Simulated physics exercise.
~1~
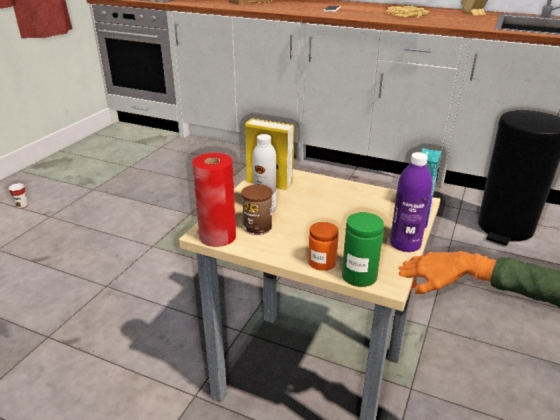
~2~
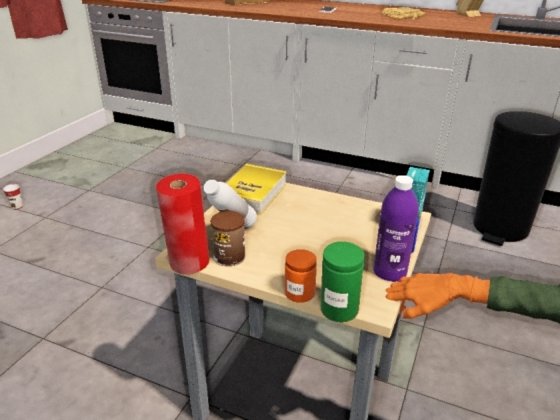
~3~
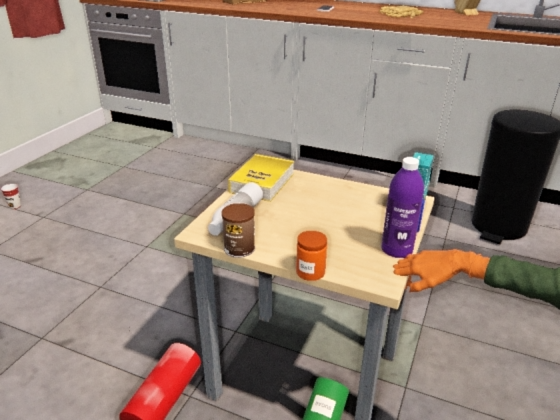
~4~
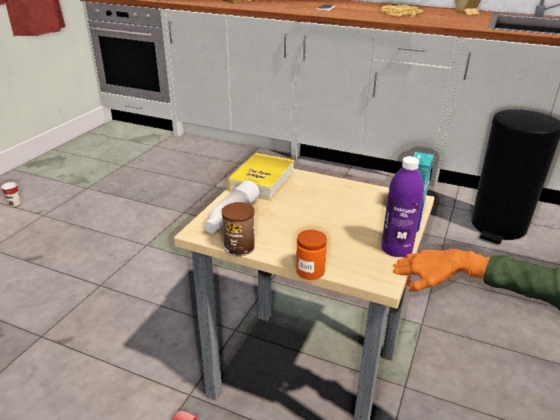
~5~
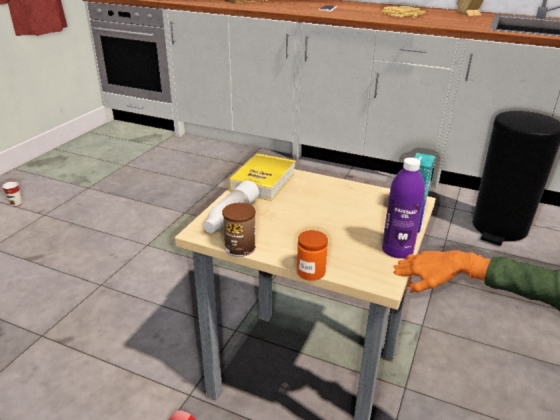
A small wooden table crowded with containers jolts in a grey-tiled kitchen, seen from slightly above by a gently swaying camera, with an orange-gloved hand at its right edge. A red roll stands at left near a brown tin and white bottle, with a yellow book behind, orange and green jars in front, and purple and turquoise containers at right. The book falls flat and the white bottle tips over. Next the red roll and green jar drop off the front onto the floor. The brown tin, orange jar, purple bottle and turquoise carton finish upright on the table.
